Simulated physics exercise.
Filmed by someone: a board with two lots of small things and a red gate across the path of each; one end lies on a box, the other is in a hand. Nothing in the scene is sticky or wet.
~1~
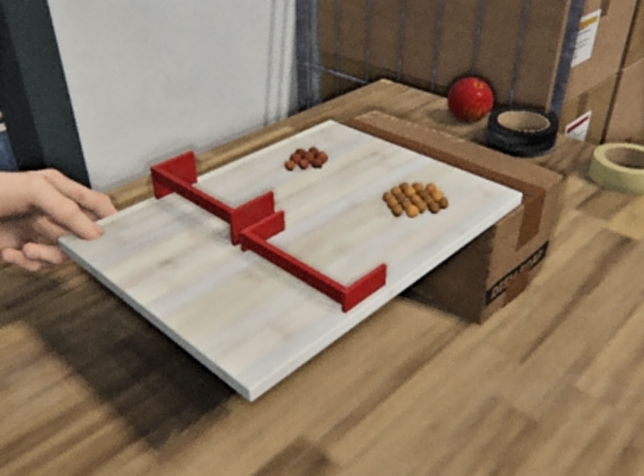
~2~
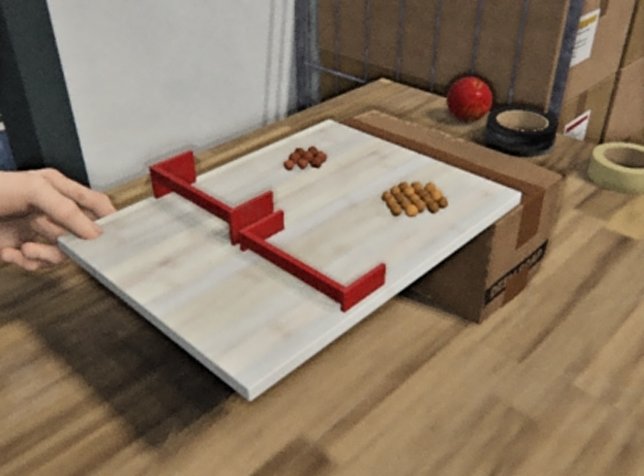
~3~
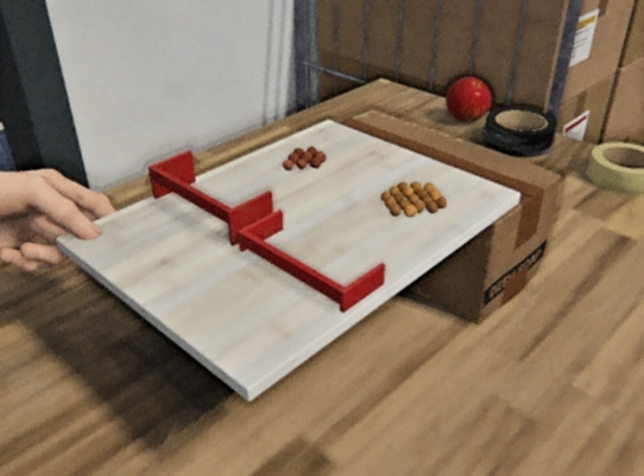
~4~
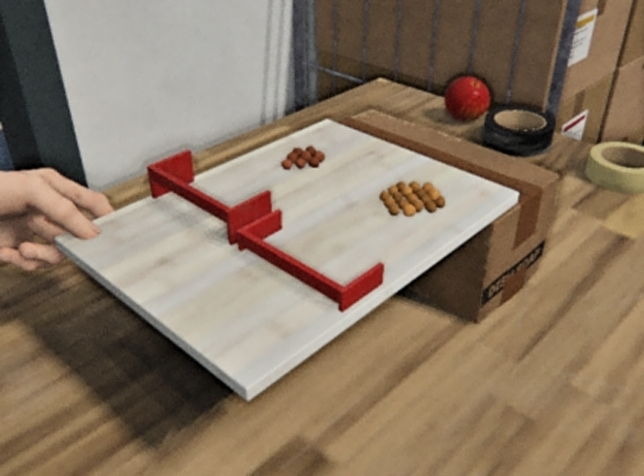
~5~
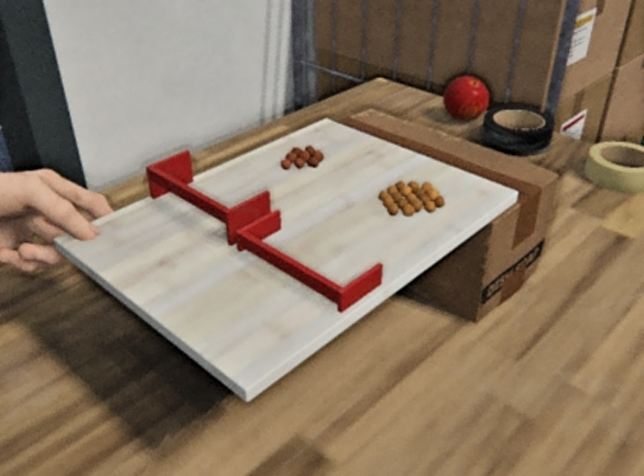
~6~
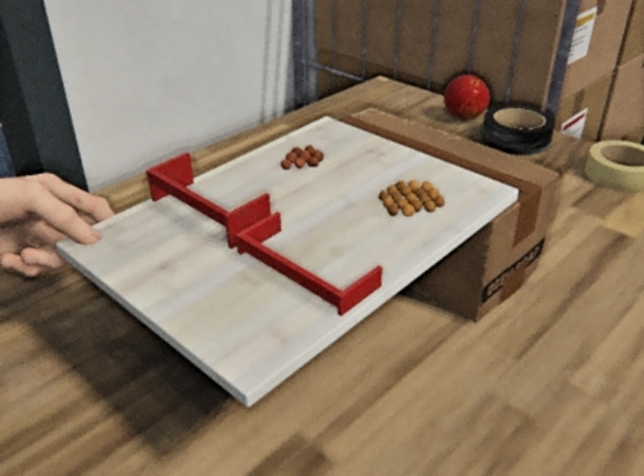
A hand holding one end of a pale board on a cardboard box, barely lowering it, two clusters of small pieces staying still.
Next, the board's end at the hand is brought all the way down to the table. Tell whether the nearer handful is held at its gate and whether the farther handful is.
Result: I'd bet the nearer handful stays caught; I'd bet the farther handful heads on downhill.
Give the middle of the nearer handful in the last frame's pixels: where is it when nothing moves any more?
Roughly at (316, 330).
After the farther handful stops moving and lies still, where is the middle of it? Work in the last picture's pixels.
Its centre ends up around (28, 439).
Then, 0.64 s after the last picture, board sloping at 15°; nearer handful where it was; farther handful where it was.
Then, 1.21 s after the last picture, board sloping at 26°; nearer handful has reached its gate; farther handful about a third past its gate.
Then, 1.69 s after the last picture, board resting at 26°; nearer handful has reached its gate; farther handful all past its gate.
At rest, board resting at 26°; nearer handful gathered behind its gate; farther handful all past its gate.
